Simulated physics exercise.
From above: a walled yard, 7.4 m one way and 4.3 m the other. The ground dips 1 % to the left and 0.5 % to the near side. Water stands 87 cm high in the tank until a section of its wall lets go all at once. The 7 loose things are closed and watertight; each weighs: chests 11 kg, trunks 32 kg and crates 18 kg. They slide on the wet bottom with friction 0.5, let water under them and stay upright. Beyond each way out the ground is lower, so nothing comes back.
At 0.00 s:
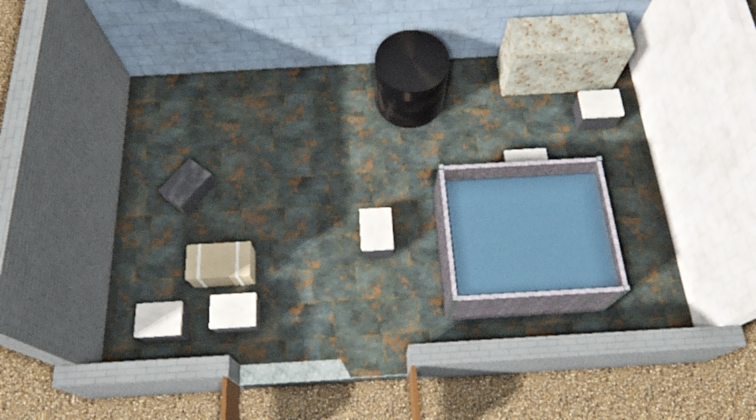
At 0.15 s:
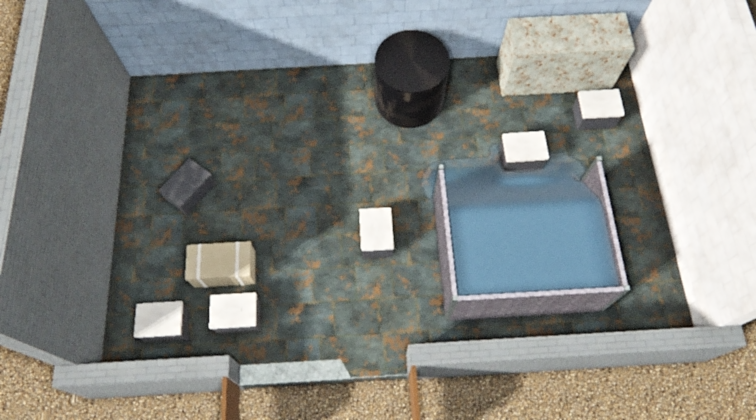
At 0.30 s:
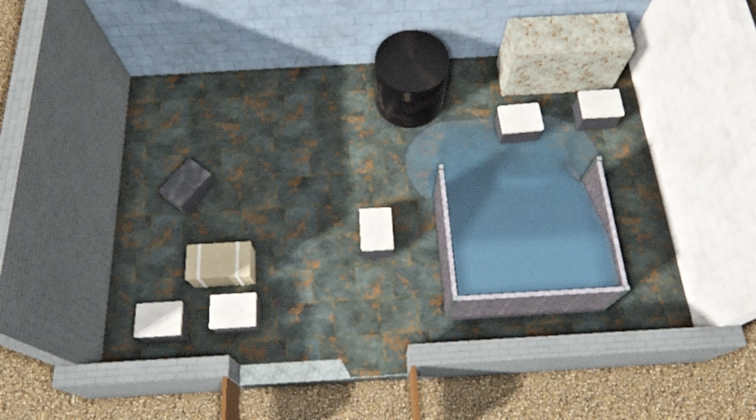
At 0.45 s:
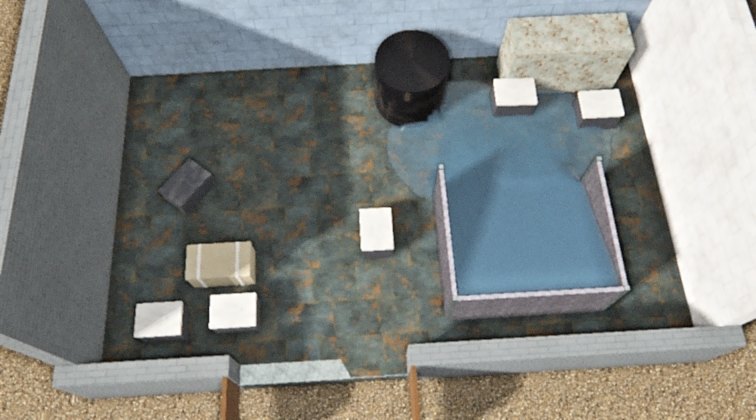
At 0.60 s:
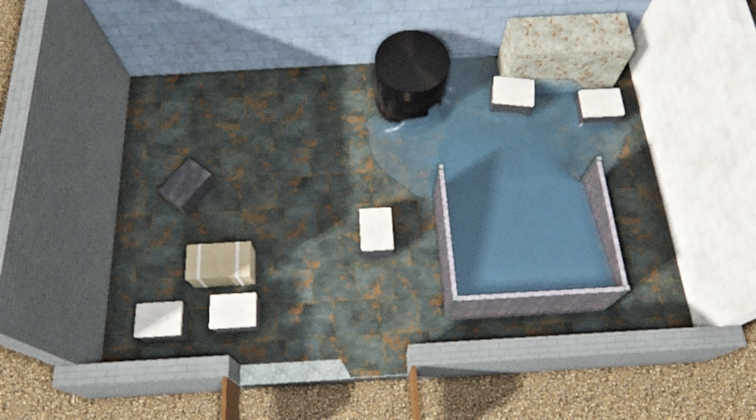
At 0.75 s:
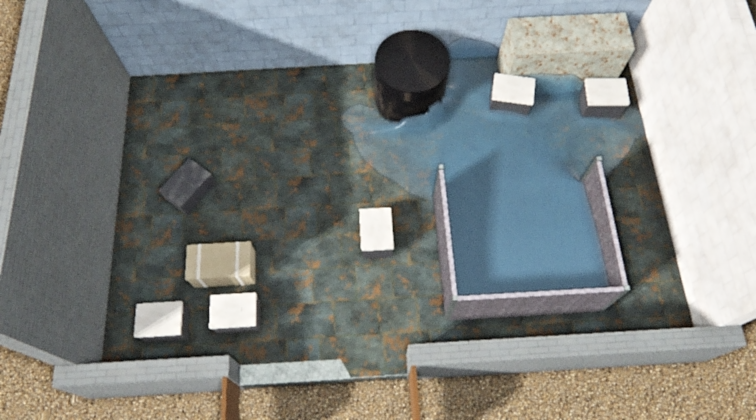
Water spreads from the open back of a walled pool, pushing a white-topped box backward.
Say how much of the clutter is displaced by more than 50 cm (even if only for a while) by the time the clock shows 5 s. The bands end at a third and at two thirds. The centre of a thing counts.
It is from one to two thirds.
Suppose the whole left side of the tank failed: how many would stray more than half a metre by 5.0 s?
In that case 5 of them.
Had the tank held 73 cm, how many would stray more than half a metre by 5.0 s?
Then 2.
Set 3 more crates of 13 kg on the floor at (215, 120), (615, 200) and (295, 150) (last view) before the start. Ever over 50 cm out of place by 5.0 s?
In turn: More, more, over.
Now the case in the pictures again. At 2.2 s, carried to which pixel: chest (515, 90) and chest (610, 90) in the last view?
Around (485, 53) and (631, 78).
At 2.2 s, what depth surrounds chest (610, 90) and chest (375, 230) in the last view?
About 33 and 0 cm.
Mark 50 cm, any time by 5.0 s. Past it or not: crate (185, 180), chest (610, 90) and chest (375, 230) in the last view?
In that order: Past it, past it, less.
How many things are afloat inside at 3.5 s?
At that moment 2.
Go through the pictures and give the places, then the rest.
The first frame shows a chest at (528, 163) rests on the ground; a chest at (602, 103) rests on the ground; 2.9 m2 under water; 0 of 7 have shifted.
The second frame shows a chest at (526, 146) rests on the ground, 23 cm from its start; a chest at (602, 103), on the bottom; 4.1 m2 under water; 1 of 7 have shifted.
The third frame shows a chest at (521, 117) rests on the ground, 67 cm from its start; a chest at (602, 103) rests on the ground; water covers 5.8 m2; 1 of 7 have shifted.
The fourth frame shows a chest at (516, 91) rests on the ground, 110 cm from its start; a chest at (602, 103) rests on the ground; water covers 7.3 m2; 1 of 7 have shifted.
The fifth frame shows a chest at (514, 90) floats, 109 cm from its start; a chest at (602, 102), on the bottom; 8.4 m2 under water; 1 of 7 have shifted.
The sixth frame shows a chest at (514, 88), afloat, 109 cm from its start; a chest at (608, 91) rests on the ground, 18 cm from its start; water covers 9.0 m2; 2 of 7 have shifted.
After 1.1 s 1 of 7 are over 50 cm from their spots; 2 afloat.
After 2.2 s 1 of 7 are over 50 cm from their spots; 2 afloat.
After 3.5 s 2 of 7 are over 50 cm from their spots; 2 afloat.
After 5.0 s 3 of 7 are over 50 cm from their spots, and 3 have been at some point; 4 afloat.
